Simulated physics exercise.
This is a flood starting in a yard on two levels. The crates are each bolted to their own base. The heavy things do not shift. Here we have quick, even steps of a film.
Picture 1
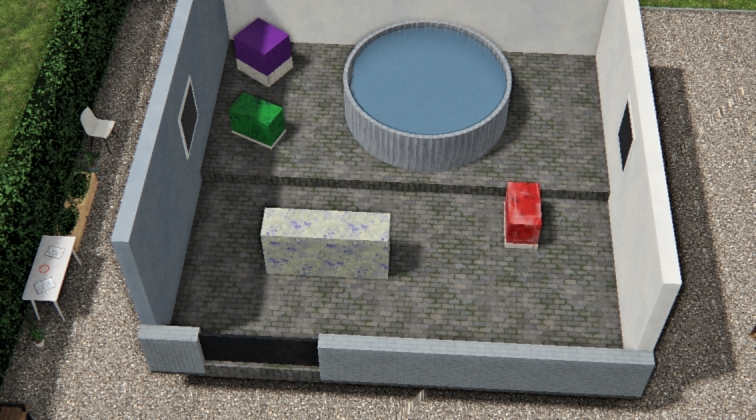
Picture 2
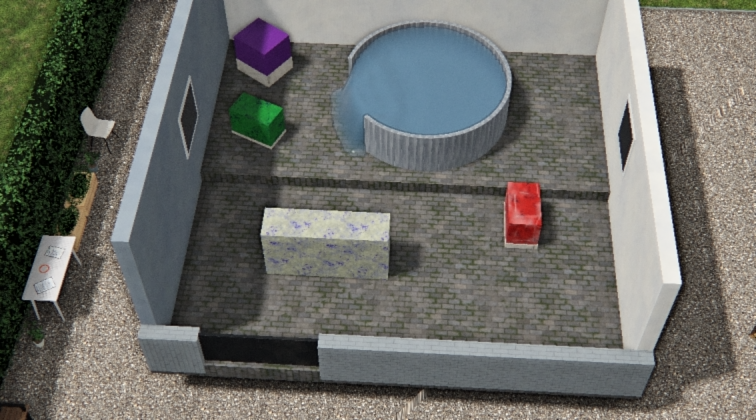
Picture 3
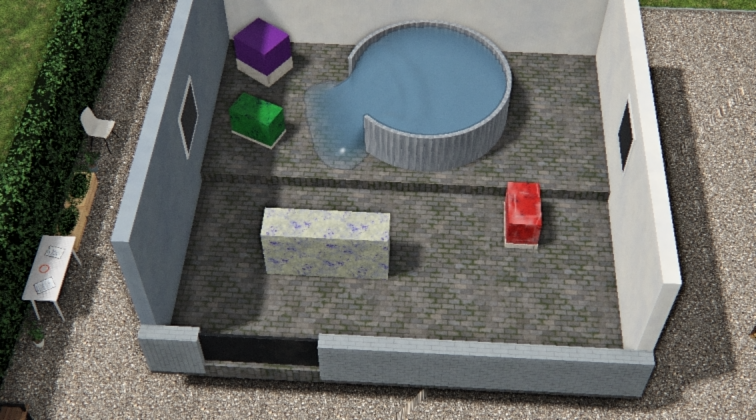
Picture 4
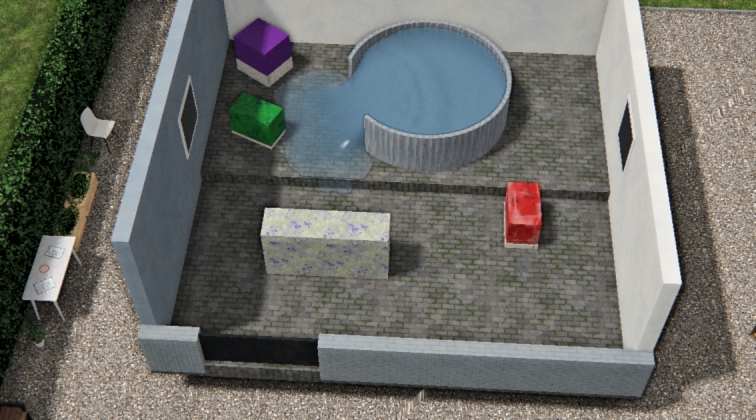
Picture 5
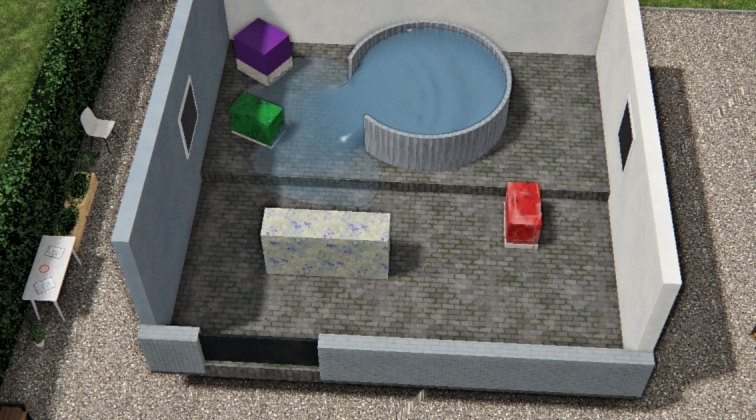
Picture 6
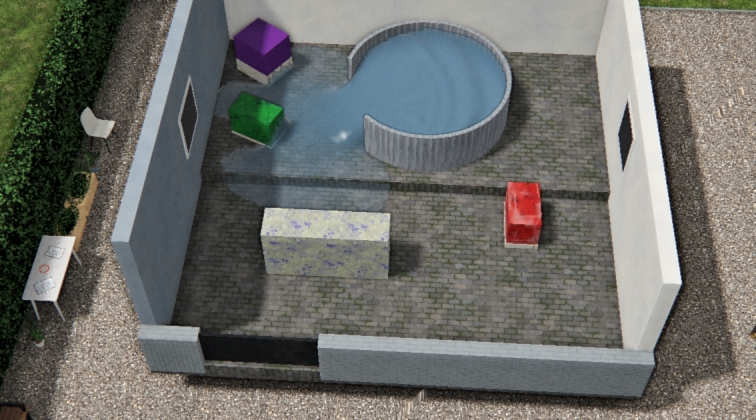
A round pool opens on its left side and water spreads across the paved yard.
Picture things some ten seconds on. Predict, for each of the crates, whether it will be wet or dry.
My prediction: The red crate will be wet, the green crate will be wet, the purple crate will be wet.
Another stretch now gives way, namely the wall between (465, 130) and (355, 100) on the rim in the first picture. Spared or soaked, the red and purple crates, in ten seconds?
Log: Red crate is doused; purple crate stays clear.
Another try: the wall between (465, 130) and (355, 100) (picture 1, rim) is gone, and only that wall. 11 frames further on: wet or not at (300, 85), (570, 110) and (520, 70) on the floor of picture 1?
Those three come out moisture-free, moisture-free and moisture-free, one after another.
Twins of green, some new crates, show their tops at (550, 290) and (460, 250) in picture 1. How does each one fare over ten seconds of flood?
One by one: Gets flooded; gets flooded.
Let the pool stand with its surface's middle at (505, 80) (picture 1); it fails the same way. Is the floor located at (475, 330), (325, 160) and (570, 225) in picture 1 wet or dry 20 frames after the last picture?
Taking the three spots in order: Bare, swamped, bare.
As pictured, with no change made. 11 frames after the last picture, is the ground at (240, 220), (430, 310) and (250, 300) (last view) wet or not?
First spot swamped, second spot clear, third spot swamped.
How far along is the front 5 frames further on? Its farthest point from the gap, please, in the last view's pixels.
Pixel estimate: (183, 273).
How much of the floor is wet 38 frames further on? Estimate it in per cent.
Share estimate: About 85 per cent.
A moment on, water covers 30 % of the floor; the red crate not reached, the green crate water round its plinth, the purple crate water round its plinth.
Next, water covers 35 % of the floor; the red crate not reached, the green crate water round its plinth, the purple crate water round its plinth.
Then, water covers 50 % of the floor; the red crate not reached, the green crate water round its plinth, the purple crate water round its plinth.
Later, water covers 85 % of the floor; the red crate water round its plinth, the green crate water round its plinth, the purple crate water round its plinth.
In the end, water covers 95 % of the floor; the red crate was topped, the green crate was topped, the purple crate was topped.
